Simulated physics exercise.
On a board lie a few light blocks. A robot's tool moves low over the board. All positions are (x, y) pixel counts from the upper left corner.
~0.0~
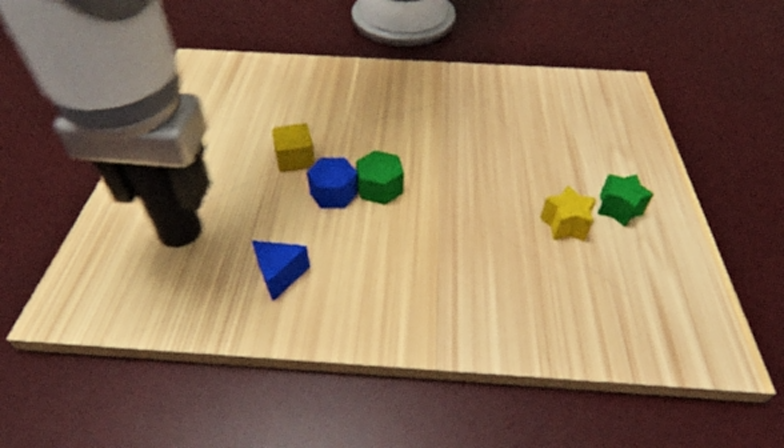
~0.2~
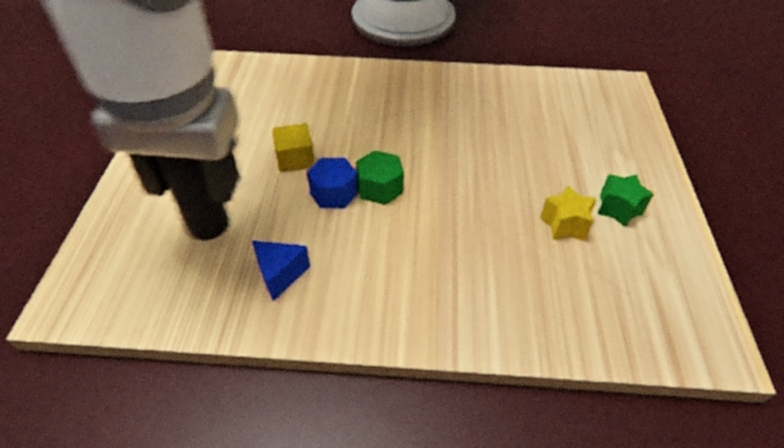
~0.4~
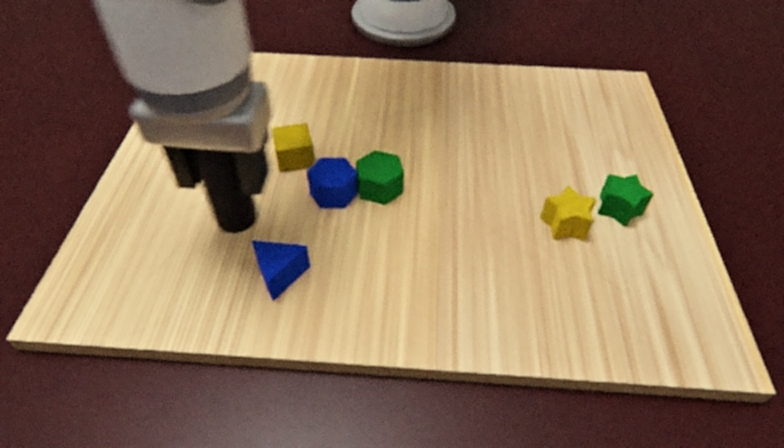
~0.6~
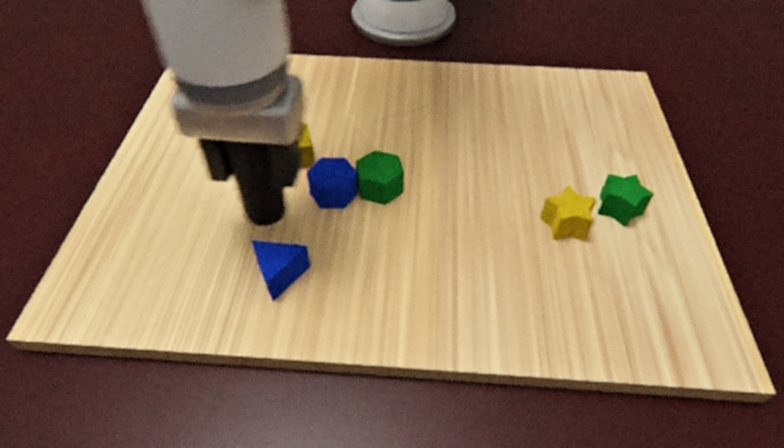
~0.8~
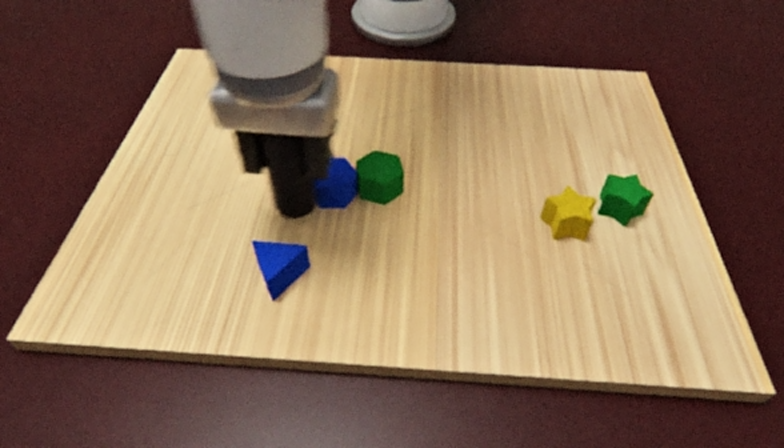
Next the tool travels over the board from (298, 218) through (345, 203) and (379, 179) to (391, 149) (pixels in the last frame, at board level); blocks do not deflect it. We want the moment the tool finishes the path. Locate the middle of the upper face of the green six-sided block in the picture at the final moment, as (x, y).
The centre of its top will be at (430, 136).
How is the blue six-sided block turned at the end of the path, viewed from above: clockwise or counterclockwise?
Watching from overhead, you'd notice the blue six-sided block rotating counter-clockwise.
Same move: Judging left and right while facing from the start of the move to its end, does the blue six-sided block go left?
I believe so.
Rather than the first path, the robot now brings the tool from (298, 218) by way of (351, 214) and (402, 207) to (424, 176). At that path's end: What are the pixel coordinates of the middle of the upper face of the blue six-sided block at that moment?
By then it is at (350, 162).
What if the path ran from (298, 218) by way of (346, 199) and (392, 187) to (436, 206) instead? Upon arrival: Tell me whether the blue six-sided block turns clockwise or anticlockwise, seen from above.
That block twists counter-clockwise.
On the path given first. One third of the way, tool (347, 189); blue six-sided block (355, 153), turned 55° anticlockwise; green six-sided block (402, 154), turned 60° clockwise.
Two thirds of the way, tool (379, 164); blue six-sided block (364, 131), turned 95° anticlockwise; green six-sided block (417, 145), turned 95° clockwise.
At the end, tool (391, 135); blue triangle in place; blue six-sided block (360, 112), turned 120° anticlockwise; green six-sided block (430, 136), turned 140° clockwise.
